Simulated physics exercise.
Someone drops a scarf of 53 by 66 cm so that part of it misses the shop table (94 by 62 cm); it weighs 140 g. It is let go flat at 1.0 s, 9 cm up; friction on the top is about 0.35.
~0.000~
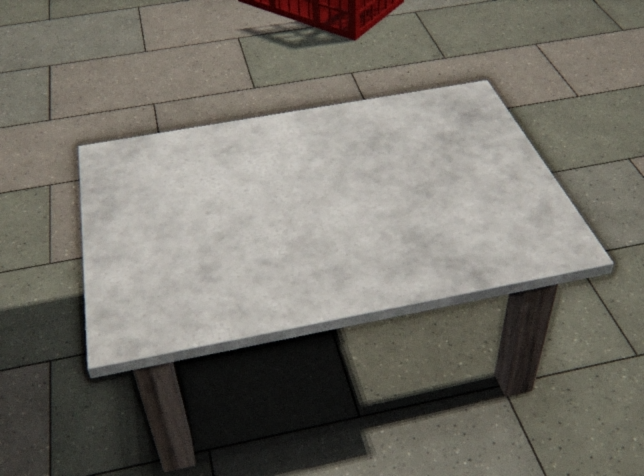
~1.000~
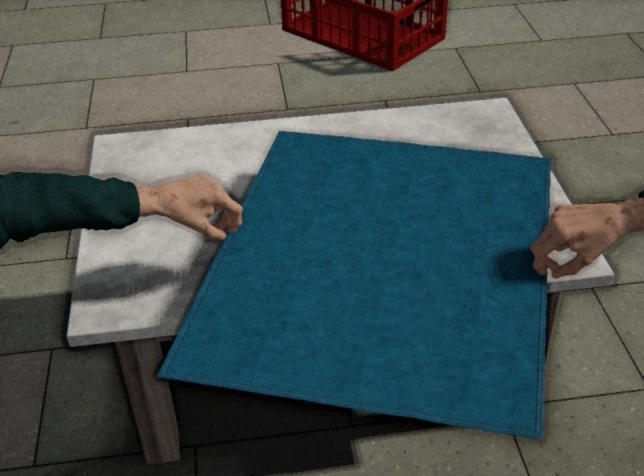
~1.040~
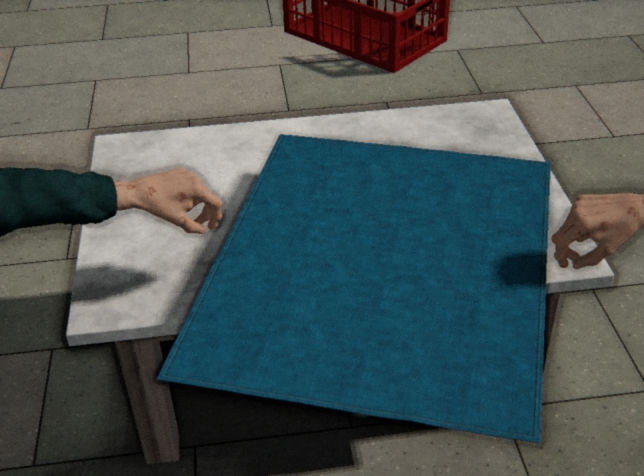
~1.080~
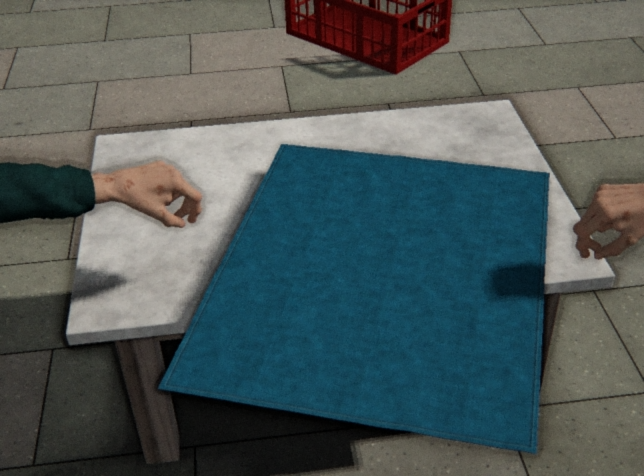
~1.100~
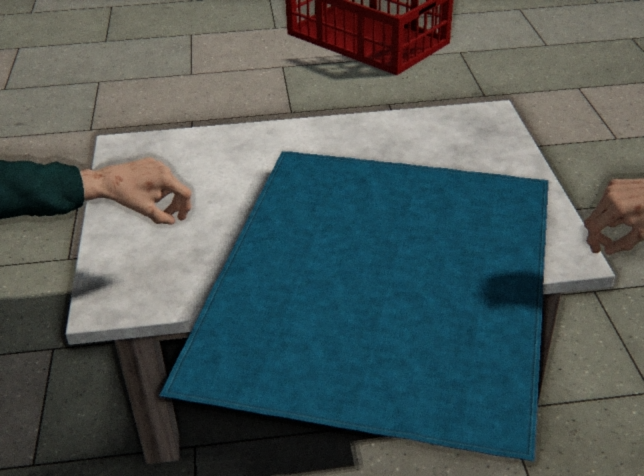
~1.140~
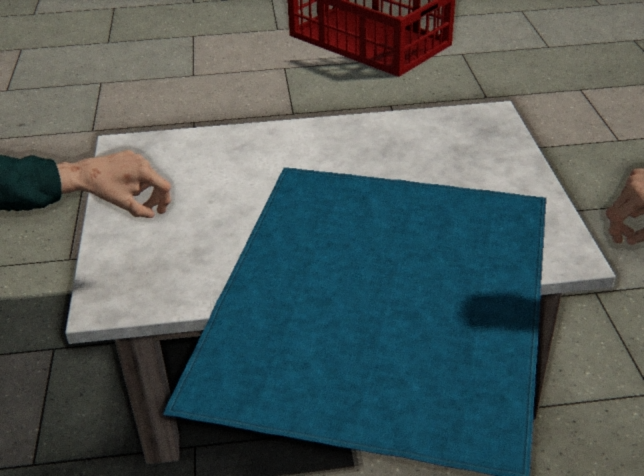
A person's two hands, one in a dark green sleeve at left, appear over a pale mottled table on grey-brown paving, seen from above at an angle. A flat blue scarf lies askew over the table's front edge, with a red crate beyond. After the view shifts slightly, the hands release the cloth and draw apart while it slides steadily toward the viewer, staying flat.
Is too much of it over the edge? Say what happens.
In the end the scarf drops off.
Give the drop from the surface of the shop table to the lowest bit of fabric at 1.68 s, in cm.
Some 44 cm.
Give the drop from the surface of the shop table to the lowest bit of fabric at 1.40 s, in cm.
About 44 cm.
By 1.4 s, 40 % of the scarf is still over the top.
By 1.7 s, 5 % of the scarf is still over the top.
By 1.9 s, 0 % of the scarf is still over the top.
By 2.2 s, 0 % of the scarf is still over the top.
By 4.4 s, 0 % of the scarf is still over the top.
